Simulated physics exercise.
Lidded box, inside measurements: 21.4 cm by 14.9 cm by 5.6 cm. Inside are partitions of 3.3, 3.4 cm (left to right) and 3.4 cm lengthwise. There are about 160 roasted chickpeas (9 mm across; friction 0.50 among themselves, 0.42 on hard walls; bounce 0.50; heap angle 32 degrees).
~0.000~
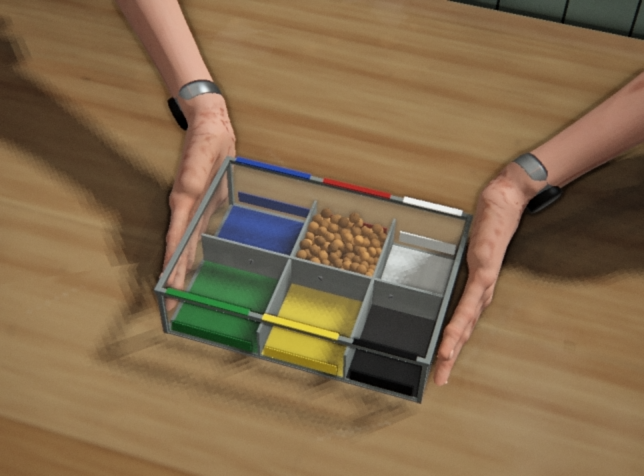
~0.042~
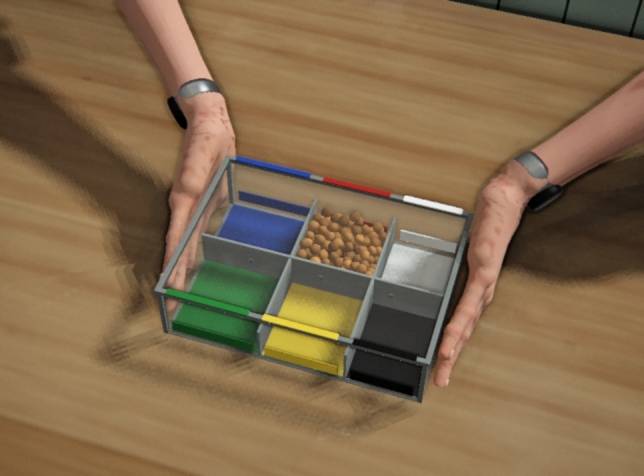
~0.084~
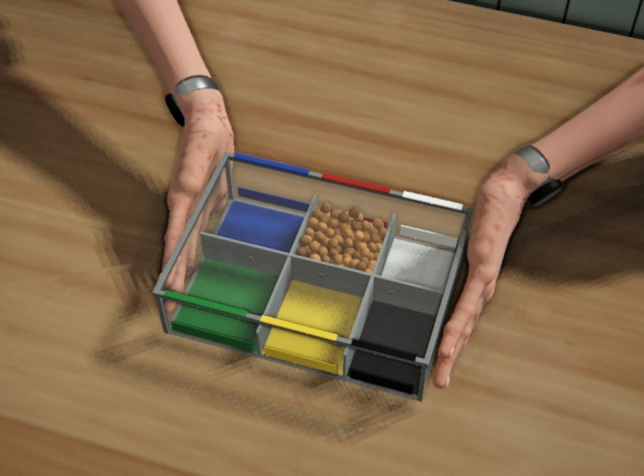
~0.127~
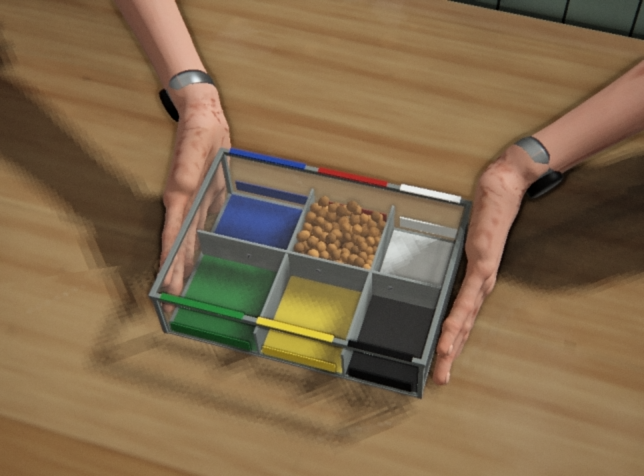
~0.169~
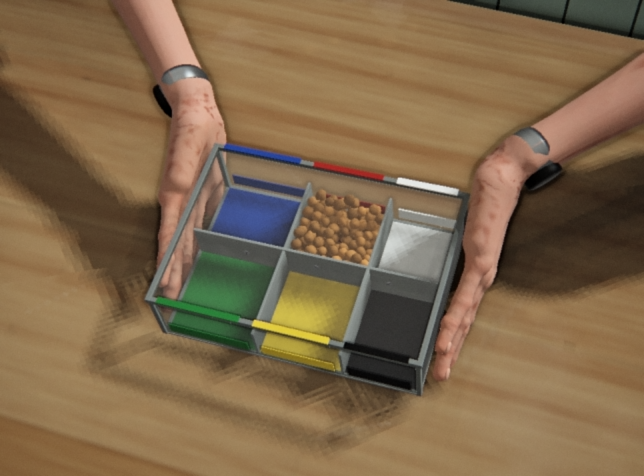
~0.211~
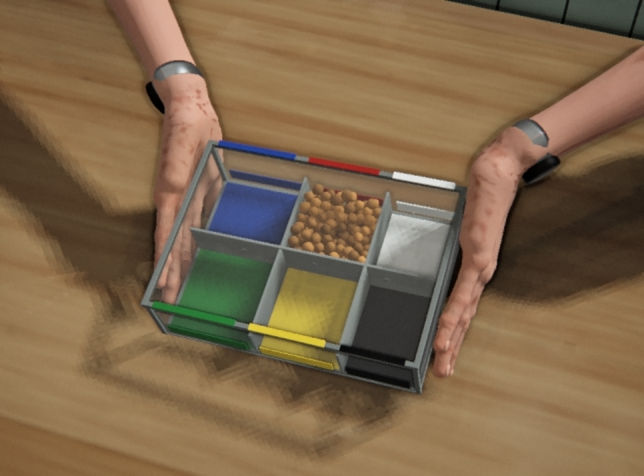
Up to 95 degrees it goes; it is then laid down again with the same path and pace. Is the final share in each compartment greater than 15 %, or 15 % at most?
Red: Greater than 15 %, blue: 15 % at most, green: Greater than 15 %, yellow: Greater than 15 %, white: 15 % at most, black: 15 % at most.
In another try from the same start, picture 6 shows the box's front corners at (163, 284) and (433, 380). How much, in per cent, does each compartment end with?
It comes out as red at 30 percent, blue at 0 percent, green at 0 percent, yellow at 5 percent, white at 0 percent and black at 65 percent.
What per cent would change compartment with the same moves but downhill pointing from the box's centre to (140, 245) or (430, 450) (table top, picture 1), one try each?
Near 65 and 70 per cent, in that order.
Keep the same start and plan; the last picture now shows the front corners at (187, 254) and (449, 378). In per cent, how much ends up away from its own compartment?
I'd say close to 75 in a hundred.
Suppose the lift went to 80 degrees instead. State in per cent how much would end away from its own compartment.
That works out to close to 45 percent.
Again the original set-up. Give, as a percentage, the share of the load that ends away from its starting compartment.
Some 65 per cent.
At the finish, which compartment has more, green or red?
More ends up in the green one.
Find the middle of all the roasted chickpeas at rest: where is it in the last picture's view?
Once everything settles, the centre is around (275, 325).
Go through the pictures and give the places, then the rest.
Box tilt 0 degrees, front corners at (161, 289) and (425, 361); red 100 %, in the first picture.
Box tilt 1 degrees, front corners at (161, 290) and (425, 361), in the second picture.
Box tilt 3 degrees, front corners at (159, 292) and (424, 361), in the third picture.
Box tilt 6 degrees, front corners at (156, 294) and (421, 361), lowest corner left front, in the fourth picture.
Box tilt 10 degrees, front corners at (152, 298) and (418, 362), lowest corner left front, in the fifth picture.
Box tilt 15 degrees, front corners at (148, 302) and (414, 364), lowest corner left front; red 100 %. The box's pace is about 95 degrees a second, in the sixth picture.
Then, at 1.11 s, tilt 95 degrees; red 70 %, green 20 %, yellow 15 %.
After 1.71 s, tilt 43 degrees; red 35 %, green 45 %, yellow 20 %.
Then, at 2.37 s, tilt 0 degrees; red 35 %, green 45 %, yellow 20 %.
At rest (2.8 s), red 35 %, blue 0 %, green 45 %, yellow 20 %, white 0 %, black 0 %.
